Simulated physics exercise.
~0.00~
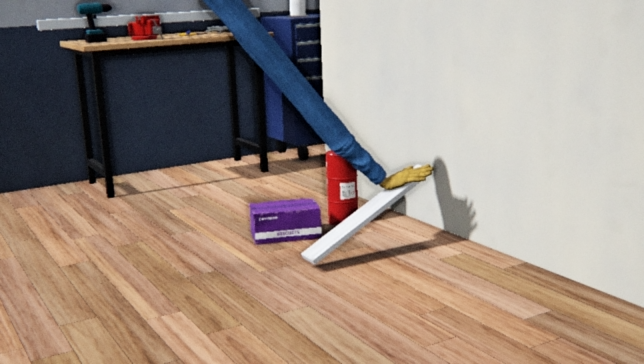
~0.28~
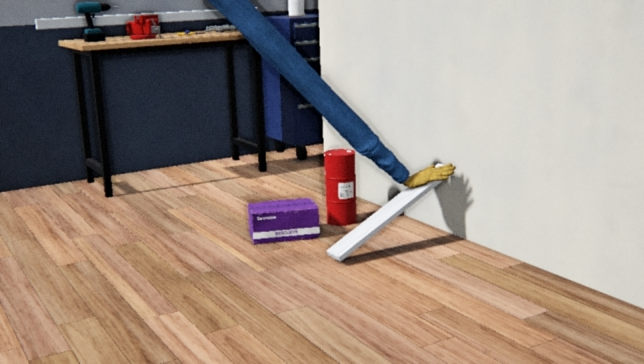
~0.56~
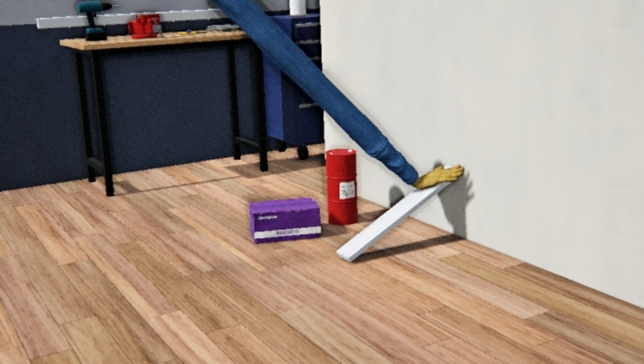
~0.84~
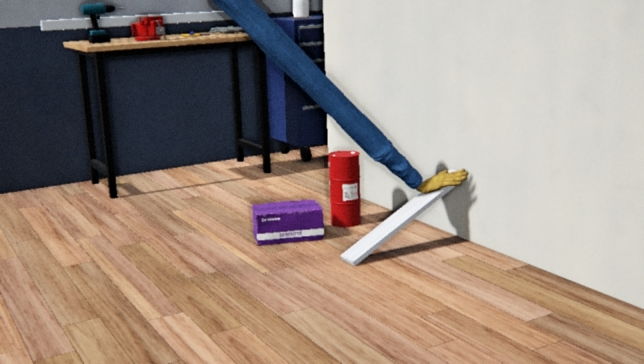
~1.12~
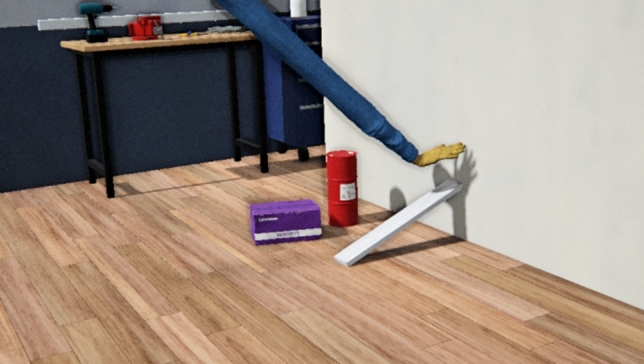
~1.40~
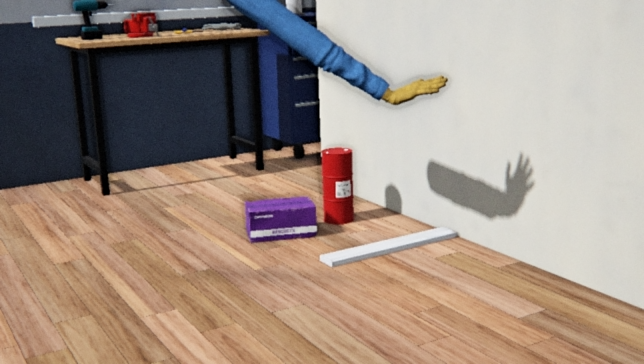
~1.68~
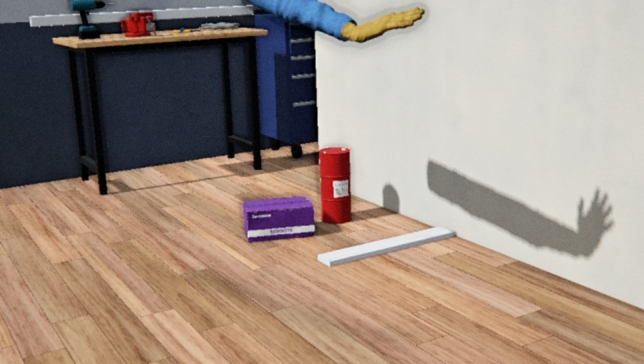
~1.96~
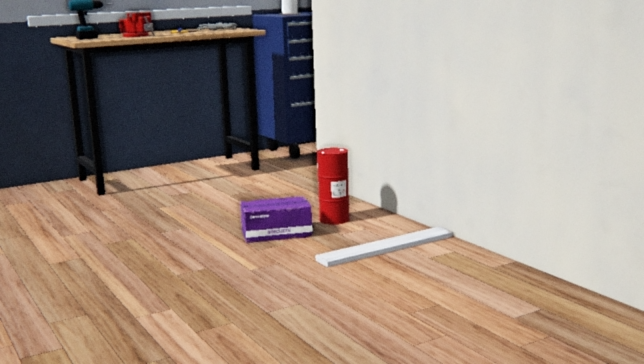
A gloved hand in a blue sleeve propped a white plank against the pale wall, beside a purple box and a red canister, then let go and drew away; the plank slid down and ended up flat on the wooden floor.
